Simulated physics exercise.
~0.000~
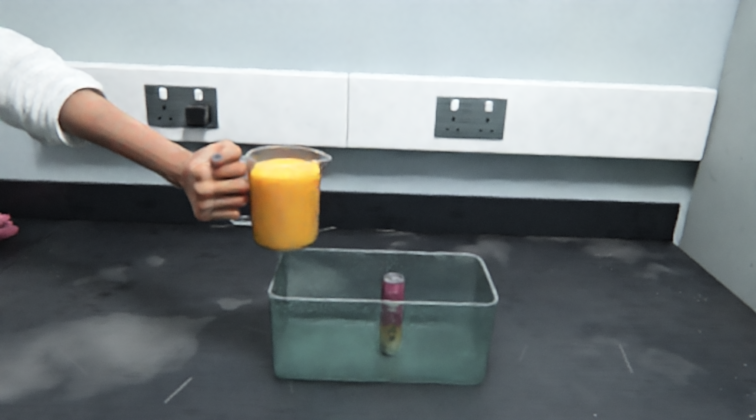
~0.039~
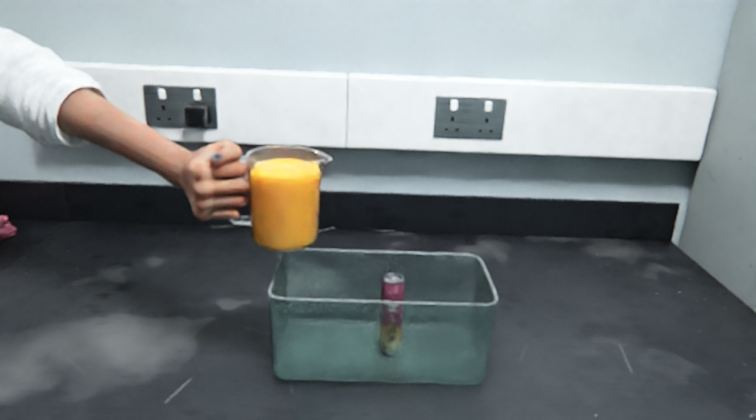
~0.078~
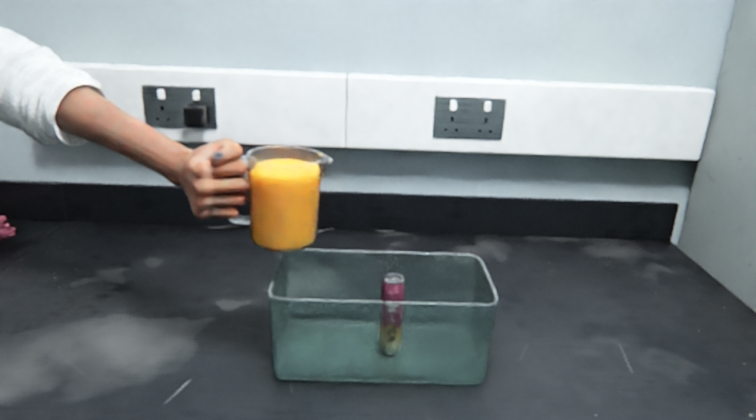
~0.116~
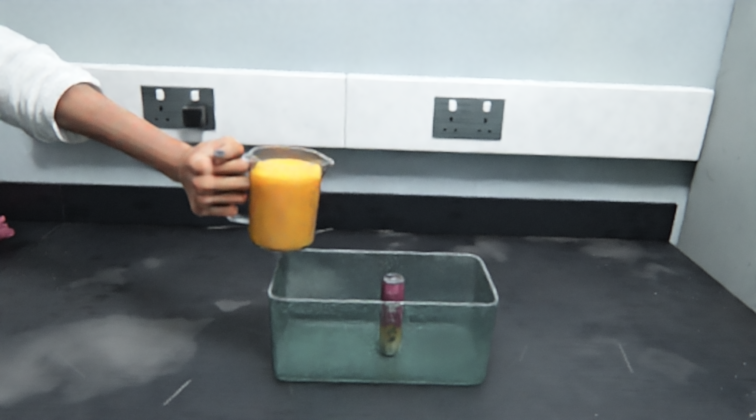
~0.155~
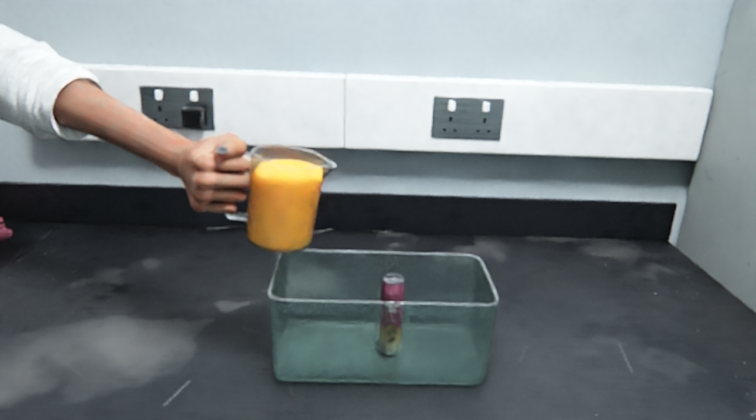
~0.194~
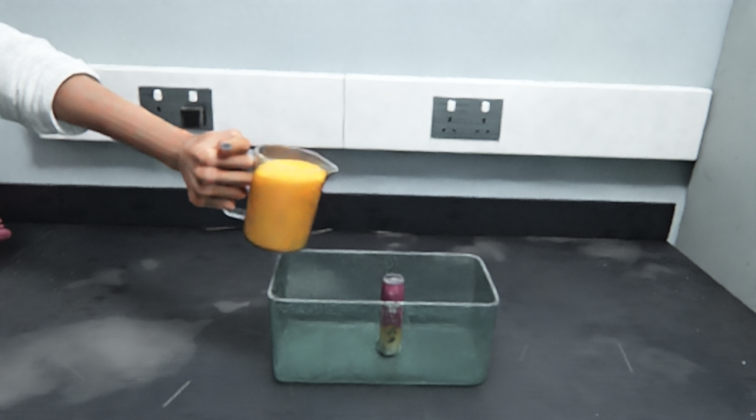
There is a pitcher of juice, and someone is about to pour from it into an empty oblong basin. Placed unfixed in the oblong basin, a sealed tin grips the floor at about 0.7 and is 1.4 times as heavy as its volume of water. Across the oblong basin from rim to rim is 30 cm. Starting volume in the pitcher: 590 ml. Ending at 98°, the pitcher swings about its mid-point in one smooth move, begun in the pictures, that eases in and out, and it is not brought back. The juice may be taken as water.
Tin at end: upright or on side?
Most likely it will capsize.
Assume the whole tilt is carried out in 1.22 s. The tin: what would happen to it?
Outcome - the tin ends up overturned.
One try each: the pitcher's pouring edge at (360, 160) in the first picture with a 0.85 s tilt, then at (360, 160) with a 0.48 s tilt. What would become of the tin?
The tin stays vertical the first time and stays vertical the second time.
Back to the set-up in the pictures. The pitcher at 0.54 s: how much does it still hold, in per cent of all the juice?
Roughly 82 per cent.
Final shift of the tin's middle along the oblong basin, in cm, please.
Shift of tin centre: Approx. 7.0 cm.
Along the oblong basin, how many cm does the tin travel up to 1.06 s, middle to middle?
The tin has gone some 5 cm.
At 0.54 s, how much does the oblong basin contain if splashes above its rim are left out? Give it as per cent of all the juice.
I reckon close to 4 percent of it.
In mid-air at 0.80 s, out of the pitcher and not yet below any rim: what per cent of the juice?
Something like 16 per cent of the total.
After 0.54 s the tilt is 69° and 82 per cent is still to pour; the tin stands where it began.
After 0.80 s the tilt is 97° and 35 per cent is still to pour; the tin stands where it began.
After 1.06 s the tilt is 98° and 8 per cent is still to pour; the tin leans 45°.
After 1.35 s the tilt is 98° and 1 per cent is still to pour; the tin lies on its side.
In the end the tin lies on its side.
